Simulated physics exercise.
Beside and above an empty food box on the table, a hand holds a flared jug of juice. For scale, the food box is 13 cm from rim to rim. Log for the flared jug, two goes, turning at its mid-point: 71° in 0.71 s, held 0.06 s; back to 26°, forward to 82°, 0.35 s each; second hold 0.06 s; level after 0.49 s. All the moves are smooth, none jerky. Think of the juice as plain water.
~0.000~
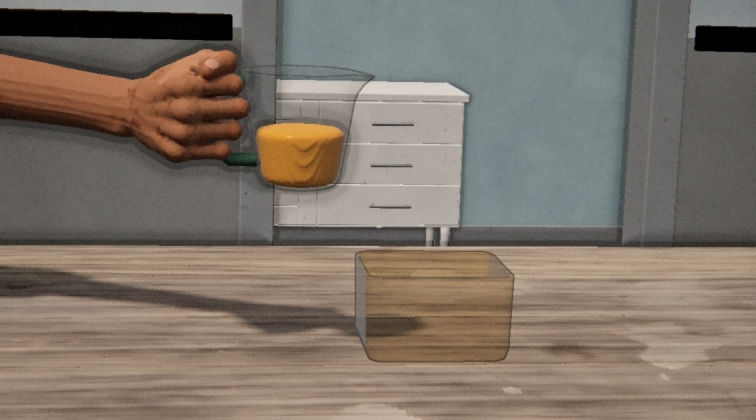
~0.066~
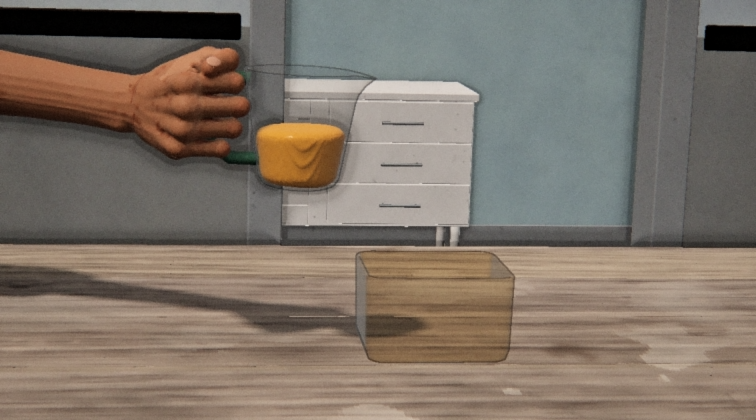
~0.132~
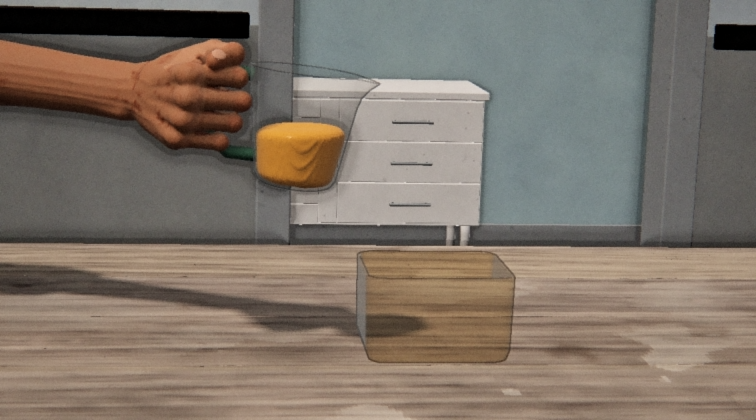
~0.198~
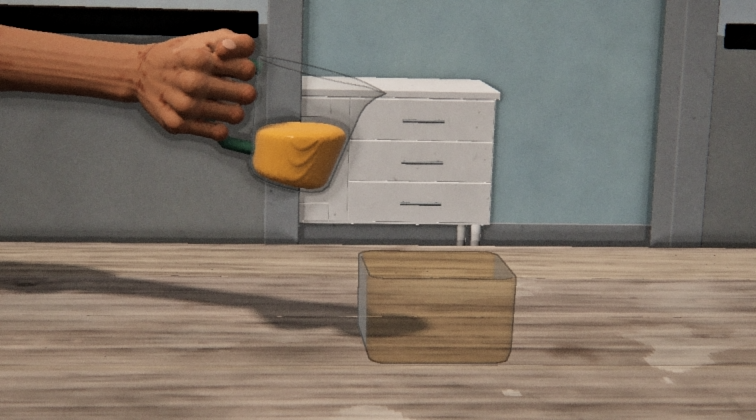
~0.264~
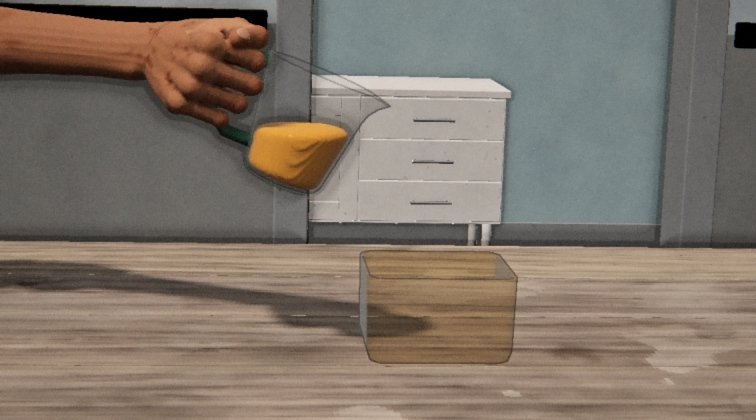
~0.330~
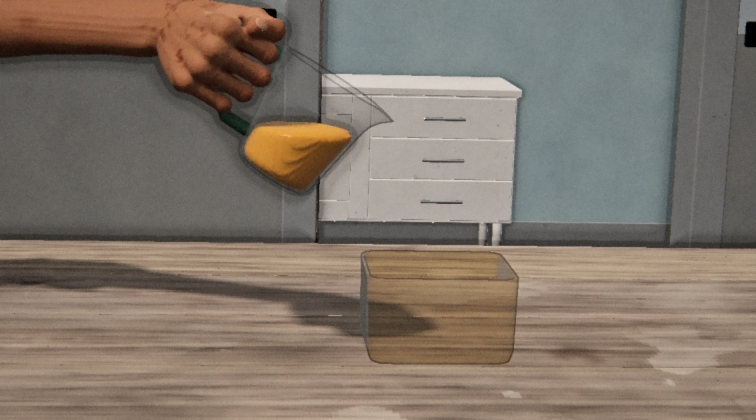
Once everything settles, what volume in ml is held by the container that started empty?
I would say about 170 ml stays in it.
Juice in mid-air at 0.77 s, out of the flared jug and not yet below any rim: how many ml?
Around 40 ml, I'd say.
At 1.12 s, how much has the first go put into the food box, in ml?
Some 110 ml.
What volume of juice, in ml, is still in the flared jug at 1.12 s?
110 ml or so.
After 0.77 s the tilt is 71° and the food box has 35 ml, the flared jug 150 ml, and 0 ml is on the table.
After 1.12 s the tilt is 26° and the food box has 105 ml, the flared jug 110 ml, and 5 ml is on the table.
After 1.53 s the tilt is 82° and the food box has 115 ml, the flared jug 80 ml, and 5 ml is on the table.
After 1.88 s the tilt is 15° and the food box has 170 ml, the flared jug 50 ml, and 5 ml is on the table.
In the end the food box has 170 ml, the flared jug 50 ml, and 5 ml is on the table.
